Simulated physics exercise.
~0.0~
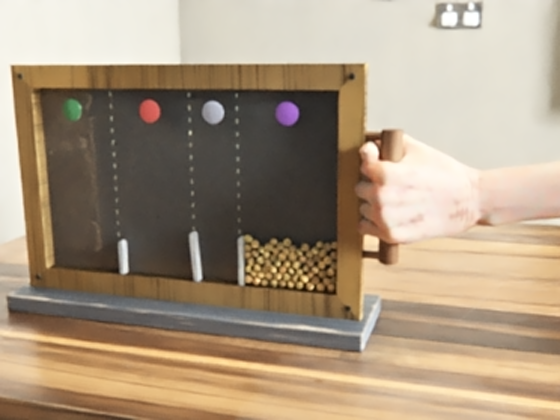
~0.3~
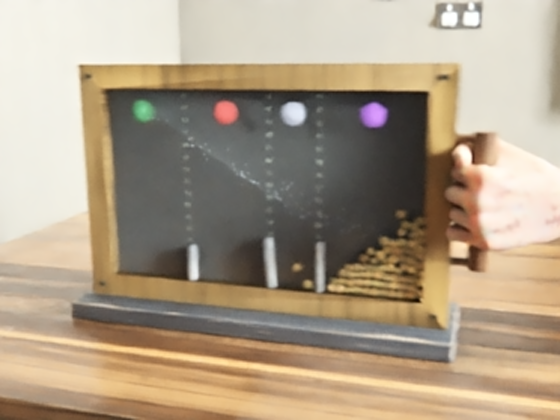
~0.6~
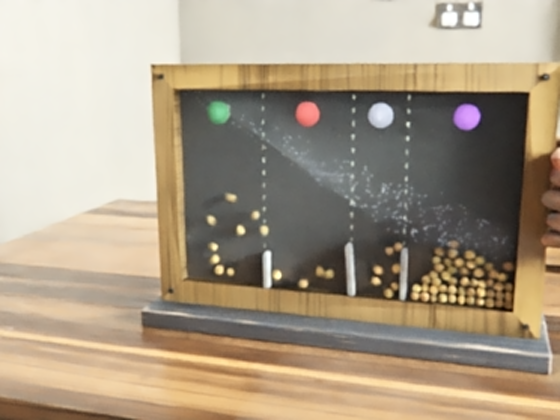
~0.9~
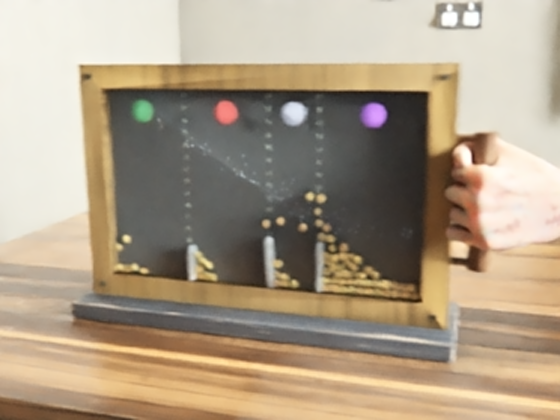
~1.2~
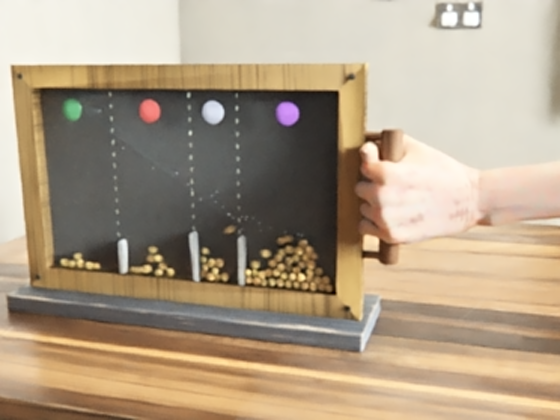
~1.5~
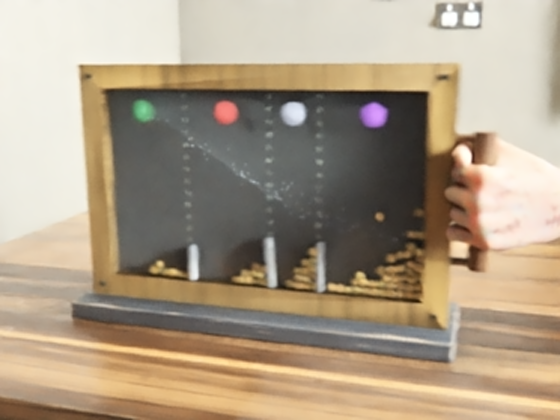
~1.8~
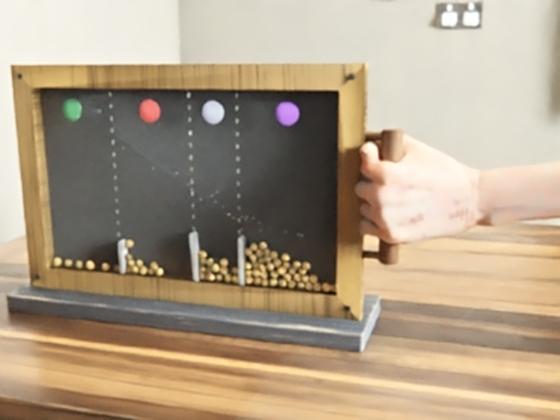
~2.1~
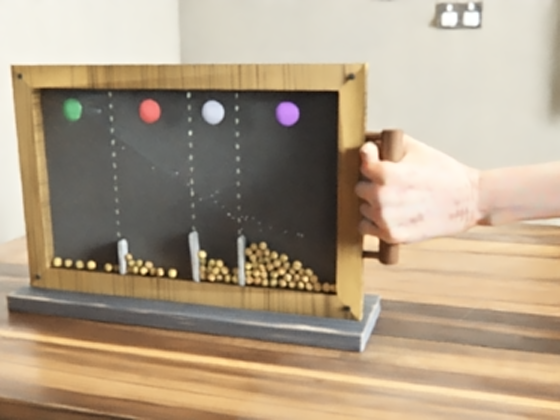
In this clip, a hand slides a flat, wood-framed case sideways right and back left over a table repeatedly, scattering small pale beads from the purple-dotted strip across all four strips, until it stops where it began with most beads still under the purple dot.
